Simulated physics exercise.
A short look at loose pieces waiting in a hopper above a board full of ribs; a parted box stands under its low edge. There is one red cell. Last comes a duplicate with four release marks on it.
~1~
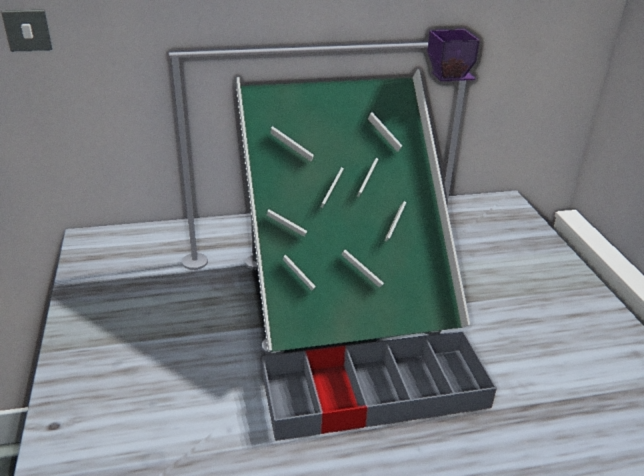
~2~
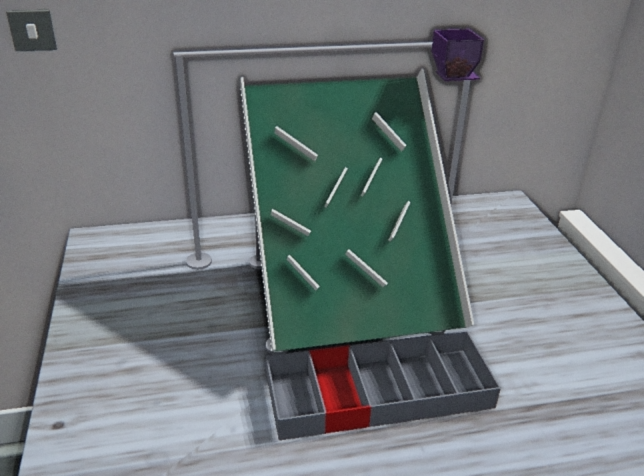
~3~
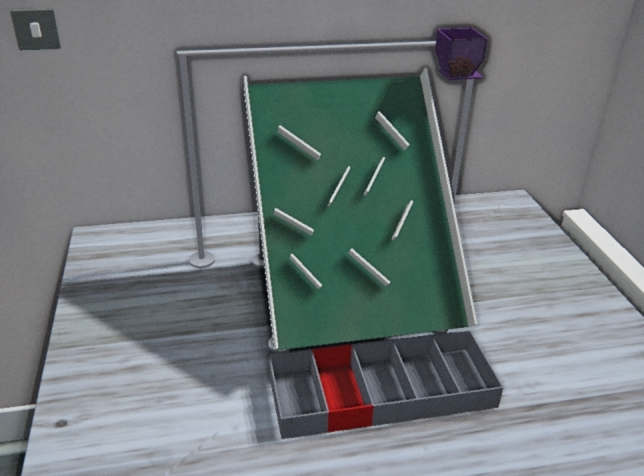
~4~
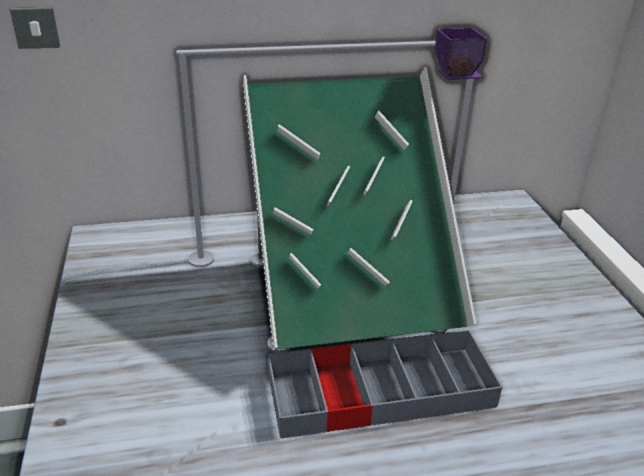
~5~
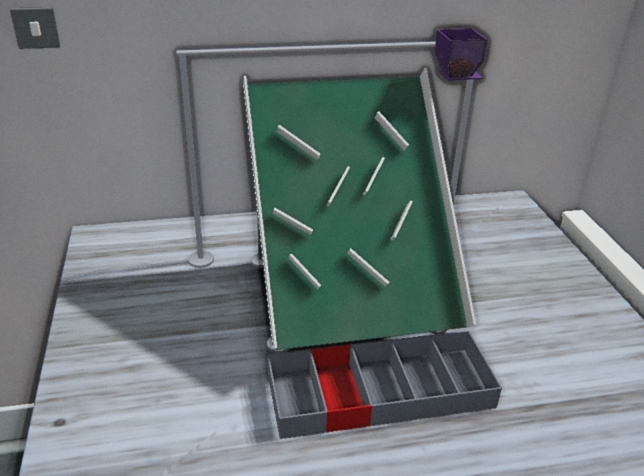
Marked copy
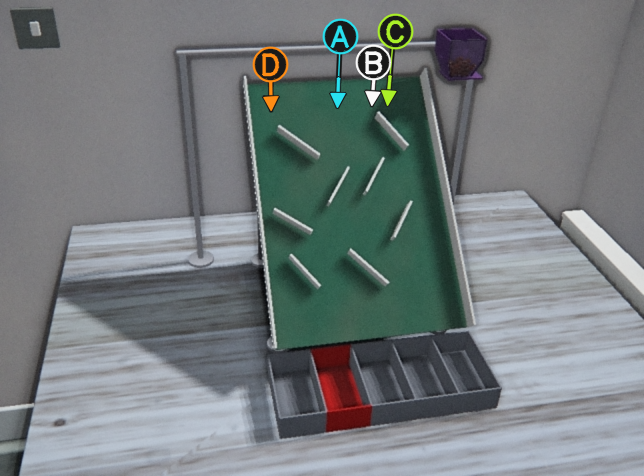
A purple hopper of small pieces stays still above a ribbed green sloping board.
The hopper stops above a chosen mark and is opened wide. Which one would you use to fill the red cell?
Mark A does it best.
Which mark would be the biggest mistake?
Here it is mark C.
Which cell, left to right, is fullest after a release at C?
The fifth from the left.
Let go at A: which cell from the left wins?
The second from the left.
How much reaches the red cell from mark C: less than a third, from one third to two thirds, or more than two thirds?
Less than a third.
On the marked copy, mark A meets the board at (337, 102); mark B meets the board at (372, 100); mark C meets the board at (387, 99); mark D meets the board at (271, 105).
Choosing A, about half in the red cell, about half in other cells, a stray few held on the board.
Choosing B, about a third in the red cell, about two thirds in other cells, a stray few held on the board, a stray few outside the box.
Choosing C, a stray few in the red cell, nearly all in other cells.
Choosing D, about a quarter in the red cell, about two thirds in other cells, a small part held on the board.
